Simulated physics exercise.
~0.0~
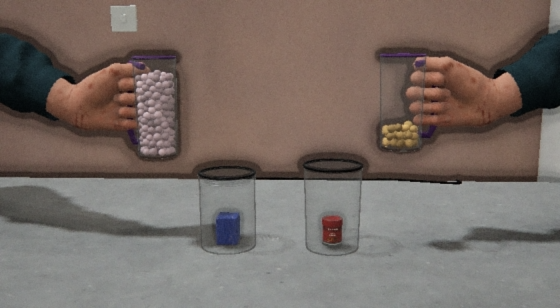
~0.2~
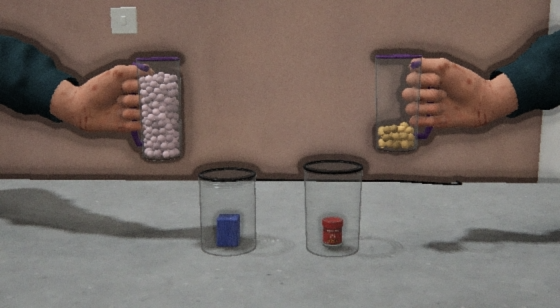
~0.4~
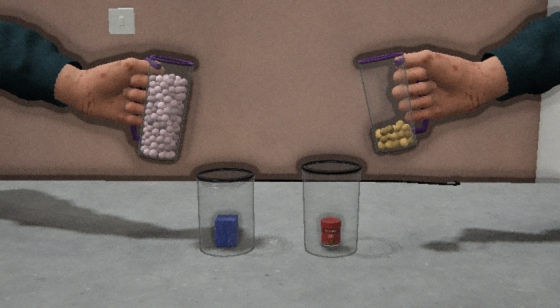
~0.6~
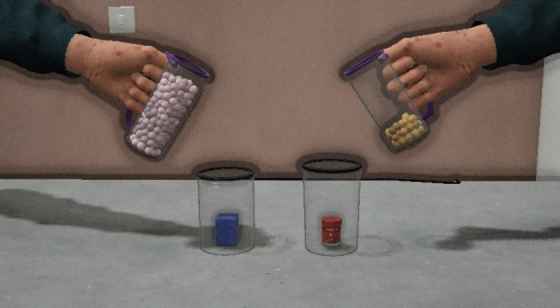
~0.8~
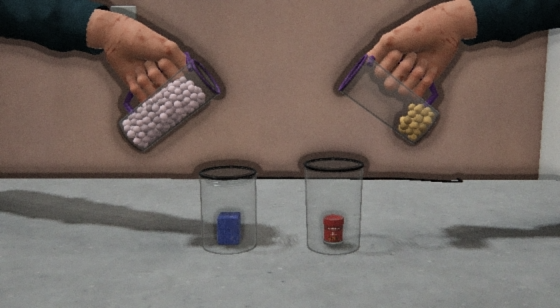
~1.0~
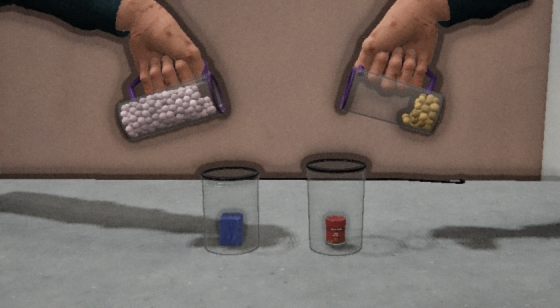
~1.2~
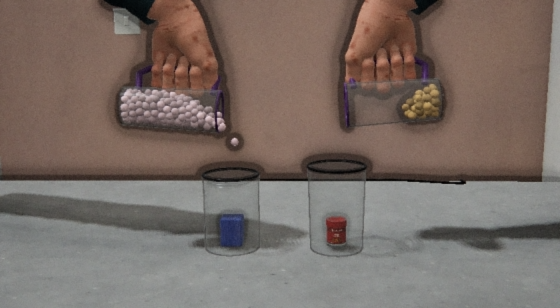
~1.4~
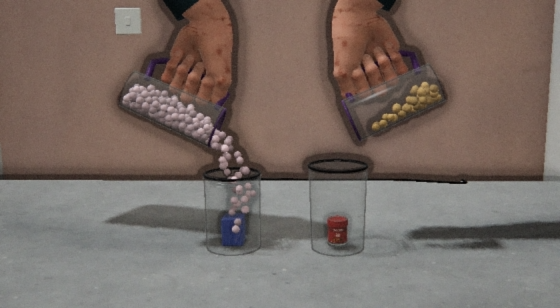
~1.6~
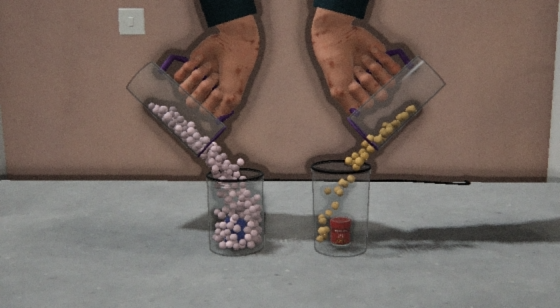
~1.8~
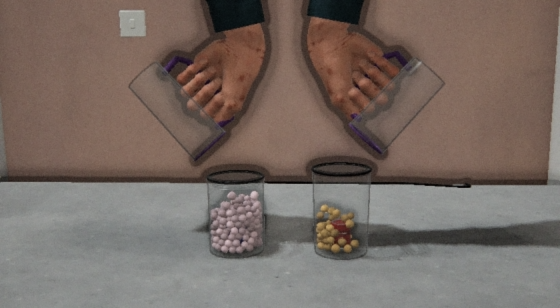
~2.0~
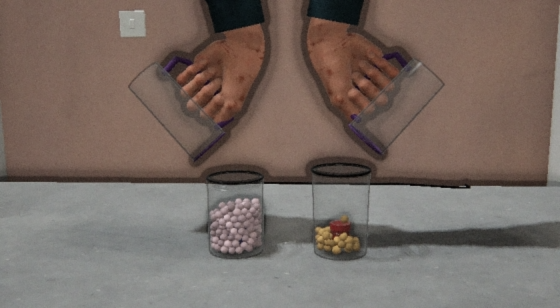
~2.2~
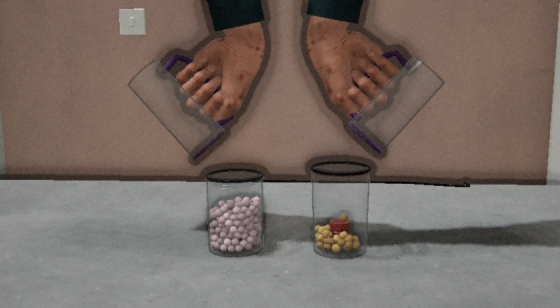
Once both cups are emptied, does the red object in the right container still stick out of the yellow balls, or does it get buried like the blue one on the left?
The red object still sticks out of the yellow balls, while the blue one on the left is buried under the pale pink balls.
